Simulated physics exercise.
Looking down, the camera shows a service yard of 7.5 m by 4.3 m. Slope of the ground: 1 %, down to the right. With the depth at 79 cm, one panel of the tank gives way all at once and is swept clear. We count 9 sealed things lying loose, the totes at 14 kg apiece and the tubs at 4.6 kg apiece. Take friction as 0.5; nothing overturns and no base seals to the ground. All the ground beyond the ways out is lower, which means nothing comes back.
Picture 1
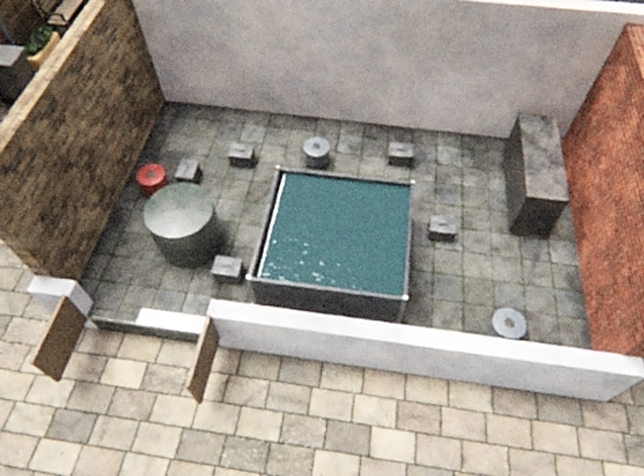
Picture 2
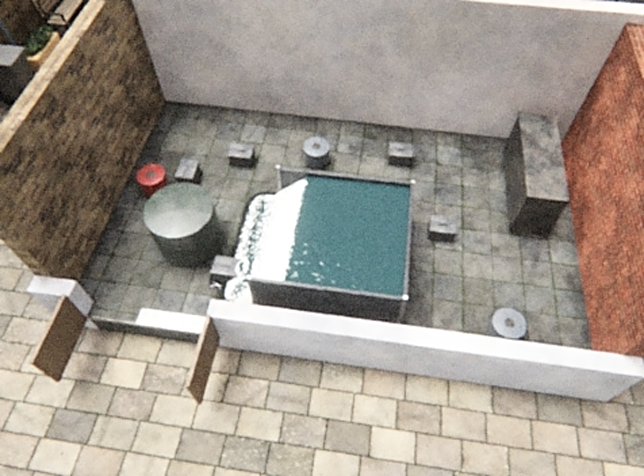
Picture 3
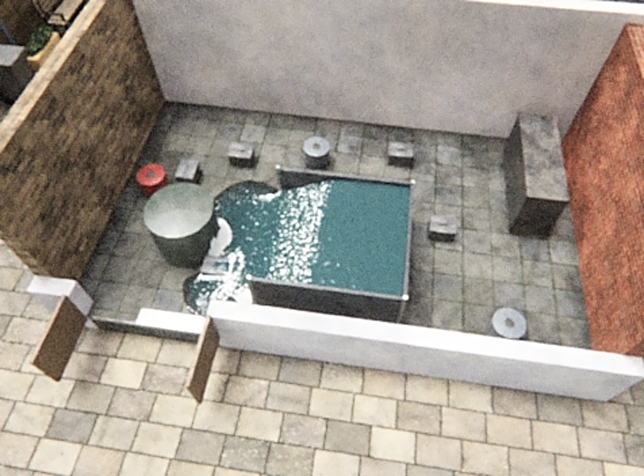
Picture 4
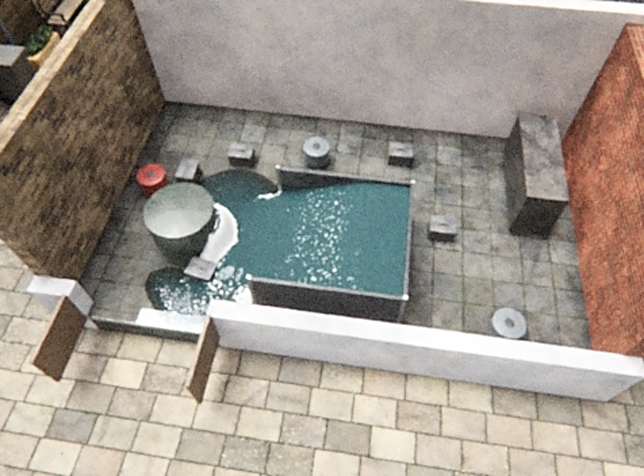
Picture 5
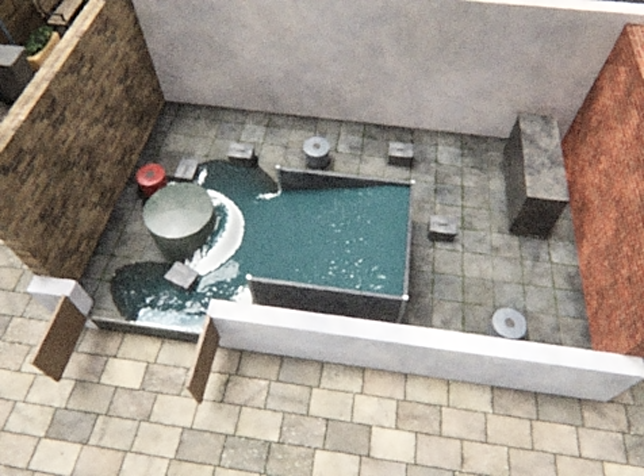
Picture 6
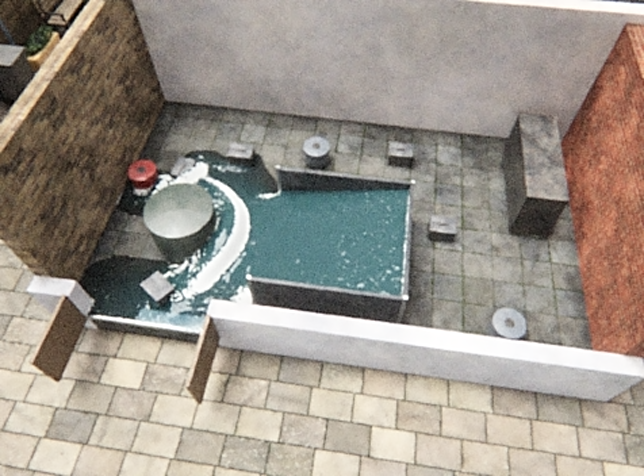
In a walled, paved yard seen from above, water surges out of the left side of a square tank and spreads around a large round container, shifting a small grey block first and later nudging the red tub slightly.
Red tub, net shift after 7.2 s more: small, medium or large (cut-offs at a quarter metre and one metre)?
Large.
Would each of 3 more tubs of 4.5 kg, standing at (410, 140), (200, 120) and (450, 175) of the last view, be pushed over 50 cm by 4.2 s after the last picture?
Order as asked - farther, farther, not as far.
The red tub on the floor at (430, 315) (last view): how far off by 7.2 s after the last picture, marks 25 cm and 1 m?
Short answer: It hardly moves.
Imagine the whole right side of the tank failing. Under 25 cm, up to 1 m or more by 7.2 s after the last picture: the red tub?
Outcome for the red tub: It edges some way.
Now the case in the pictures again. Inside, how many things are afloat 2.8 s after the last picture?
Total: 2.
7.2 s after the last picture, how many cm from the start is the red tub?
Measured offset: Near 200 cm.
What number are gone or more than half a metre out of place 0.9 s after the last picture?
At that moment it comes to 3.
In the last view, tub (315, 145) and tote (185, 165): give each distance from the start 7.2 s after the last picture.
Respectively: 450 cm / 250 cm.
Then, 0.9 s after the last picture the red tub is near (138, 146), 0.6 m from its start, afloat; 1 of 9 are out; 2 afloat.
Then, 2.8 s after the last picture the red tub is near (170, 102), 1.6 m from its start, afloat; 1 of 9 are out; 2 afloat.
Then, 4.8 s after the last picture the red tub is near (192, 96), 1.9 m from its start, afloat; 1 of 9 are out; 2 afloat.
Then, 7.2 s after the last picture the red tub is near (204, 100), 1.9 m from its start, afloat; 1 of 9 are out; 3 afloat.
